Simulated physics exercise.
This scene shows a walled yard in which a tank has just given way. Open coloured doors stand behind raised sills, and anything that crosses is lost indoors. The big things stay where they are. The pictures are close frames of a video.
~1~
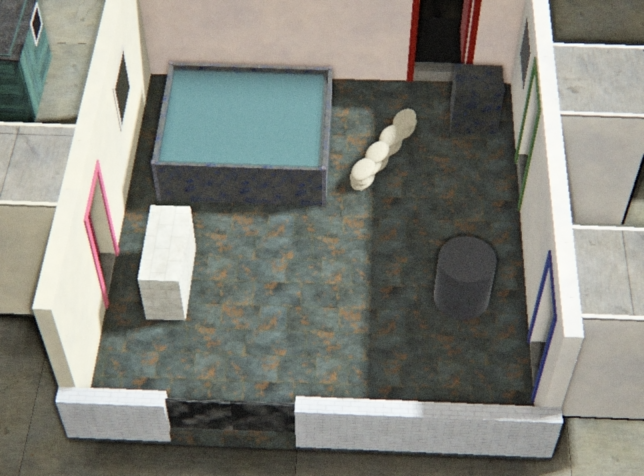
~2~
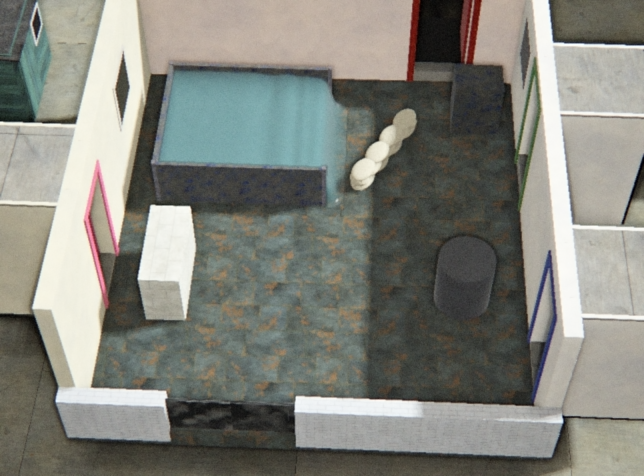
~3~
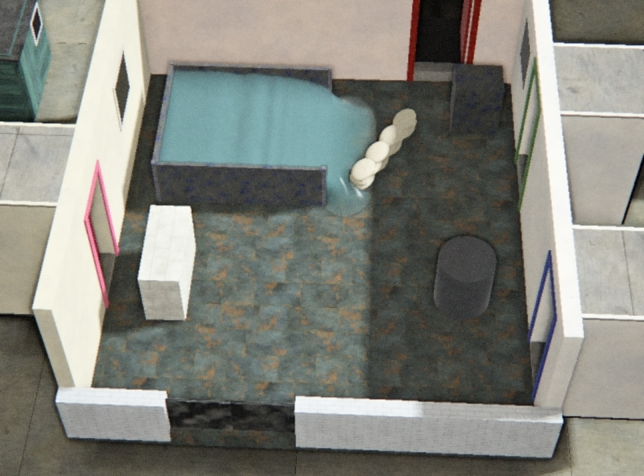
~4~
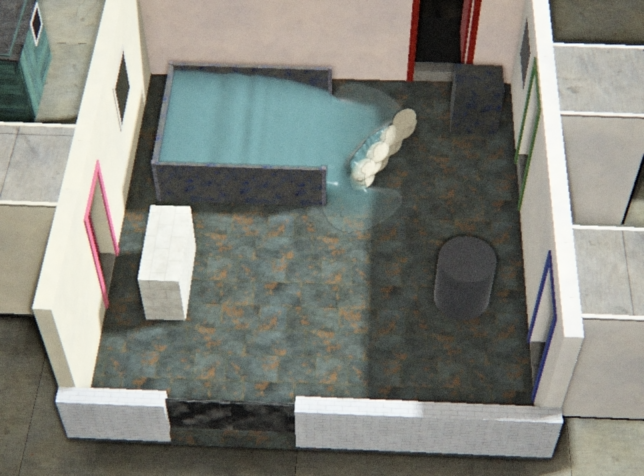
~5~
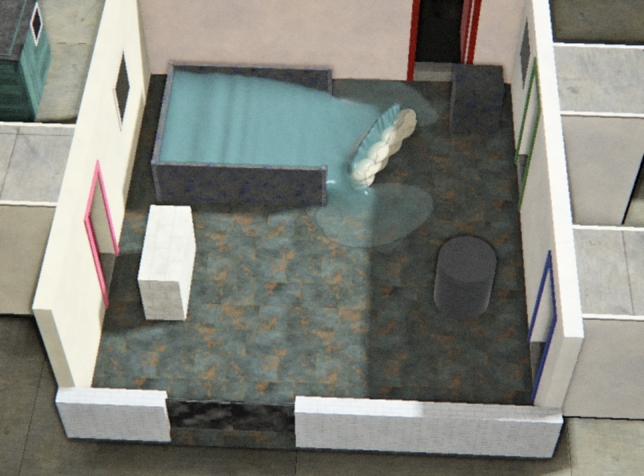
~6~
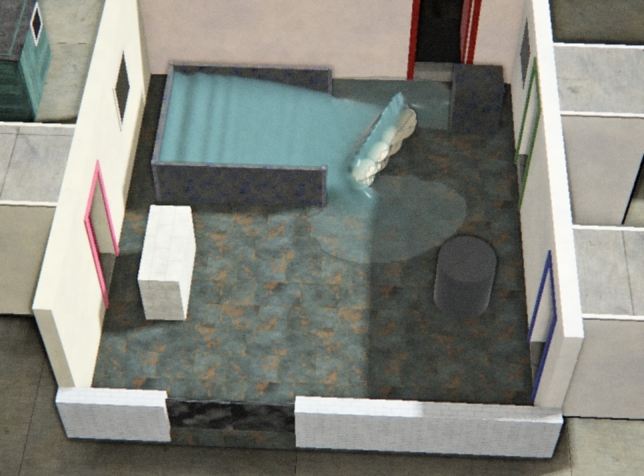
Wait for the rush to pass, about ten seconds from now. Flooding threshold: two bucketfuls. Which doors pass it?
In the end blue door: Beyond two buckets; pink door: Beyond two buckets; red door: Beyond two buckets; green door: Not beyond two buckets.
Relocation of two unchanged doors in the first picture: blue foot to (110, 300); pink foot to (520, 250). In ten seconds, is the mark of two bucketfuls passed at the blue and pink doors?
Result - blue: Crosses the limit; pink: Crosses the limit.
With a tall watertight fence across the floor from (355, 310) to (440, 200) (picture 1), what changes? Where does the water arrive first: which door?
Outcome: The red-painted one.
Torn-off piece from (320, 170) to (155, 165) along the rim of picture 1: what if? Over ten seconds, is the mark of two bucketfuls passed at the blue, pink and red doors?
Going door by door, the blue one crosses the threshold, then the pink one crosses the threshold, then the red one misses the threshold.
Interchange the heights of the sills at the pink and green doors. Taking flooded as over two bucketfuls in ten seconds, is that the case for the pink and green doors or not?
Note: Pink stays safe, green is swamped.
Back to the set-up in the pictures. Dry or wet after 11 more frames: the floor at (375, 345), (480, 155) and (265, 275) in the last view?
The three points read soaked through, soaked through and clear.
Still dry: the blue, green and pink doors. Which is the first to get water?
I choose the green door.
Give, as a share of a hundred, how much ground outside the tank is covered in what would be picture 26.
Around 60 in a hundred.
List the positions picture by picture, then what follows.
The tank at (245, 118) is whole and still, in the first frame.
Water pours out at (325, 140) and has run to (334, 103), in the second frame.
Water pours out at (325, 143) and has run to (354, 99), in the third frame.
Water pours out at (325, 145) and has run to (378, 93), in the fourth frame.
The front is at (423, 218), out from the gap at (325, 145), in the fifth frame.
Water pours out at (325, 145) and has run to a hidden place, in the sixth frame.
A moment on, water covers 35 % of the floor; the blue door not reached, the pink door not reached, the red door under two buckets in, the green door wet at the sill, nothing in.
Next, water covers 50 % of the floor; the blue door wet at the sill, nothing in, the pink door not reached, the red door over two buckets in, the green door wet at the sill, nothing in.
Then, water covers 60 % of the floor; the blue door wet at the sill, nothing in, the pink door not reached, the red door far over two buckets in, the green door under two buckets in.
Later, water covers 90 % of the floor; the blue door over two buckets in, the pink door wet at the sill, nothing in, the red door far over two buckets in, the green door under two buckets in.
In the end, water covers 95 % of the floor; the blue door over two buckets in, the pink door far over two buckets in, the red door far over two buckets in, the green door under two buckets in.
